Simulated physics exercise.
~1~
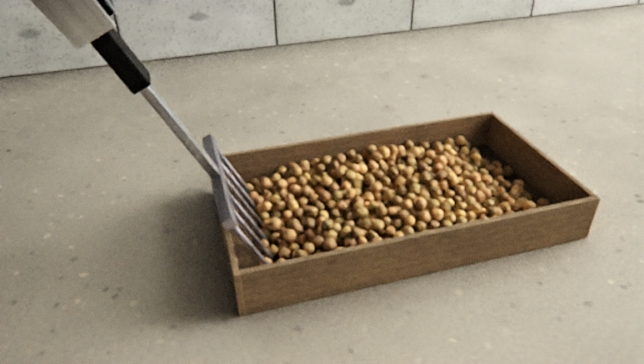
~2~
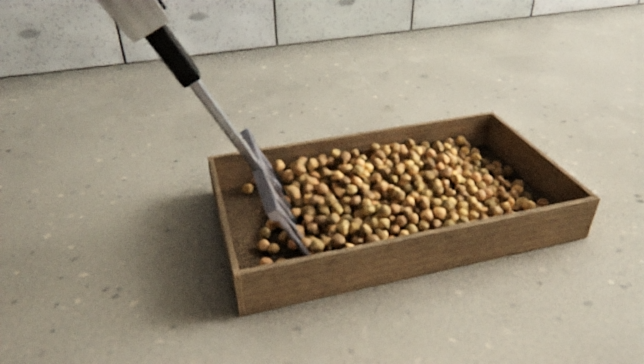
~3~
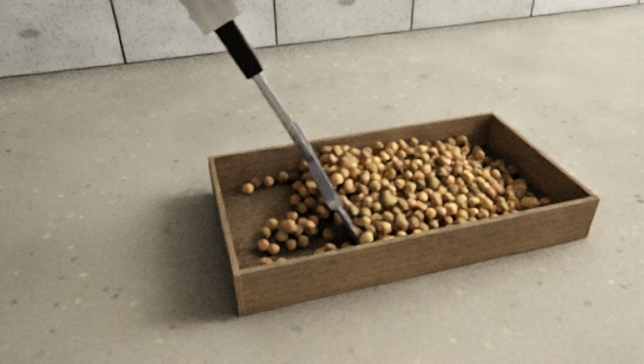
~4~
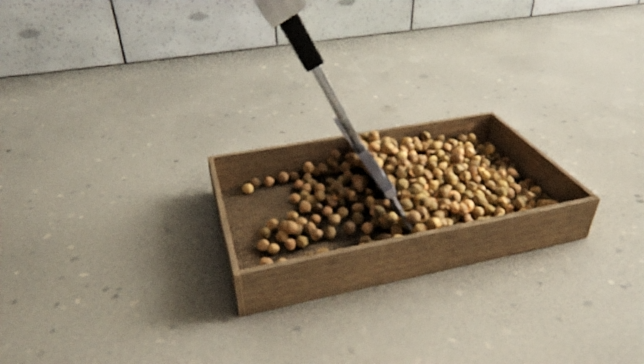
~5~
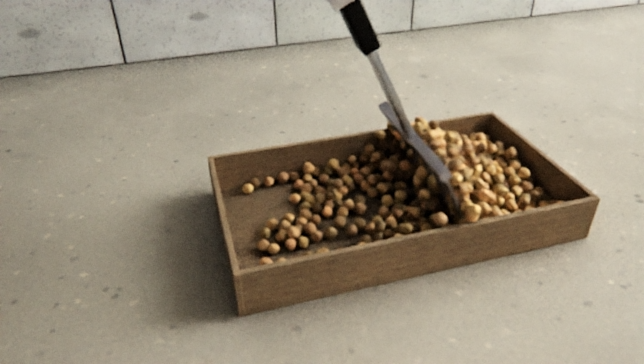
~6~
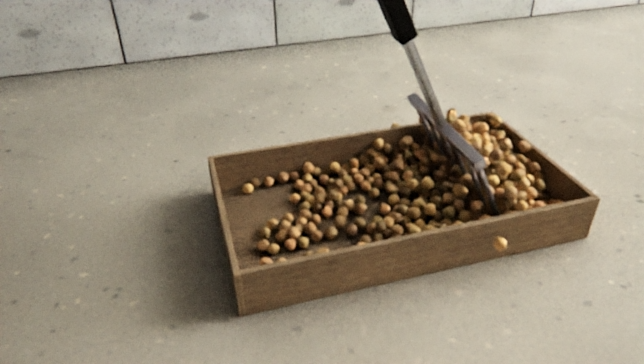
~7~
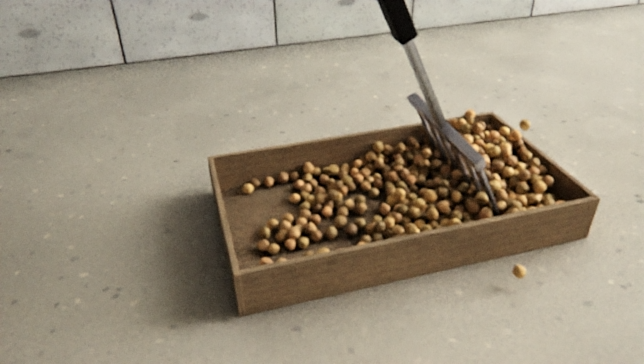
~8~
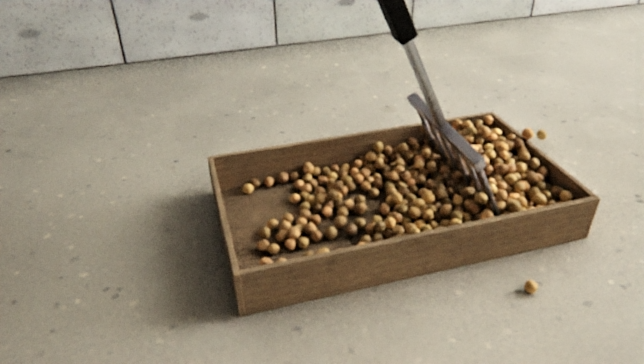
At the start, a metal rake on a dark-handled arm rests at the left end of a shallow brown rectangular tray filled with small tan, round chickpeas. The rake pushes steadily to the right through the load, leaving a patch of bare floor and a scattering of chickpeas behind it. As it nears the right end, the chickpeas bunch into a heap in front of the prongs. The rake then stops short of the far wall, and a few chickpeas spill over the tray's sides. It finally stays still in the heap, with one stray chickpea lying on the grey surface in front and nearly all the rest still inside.
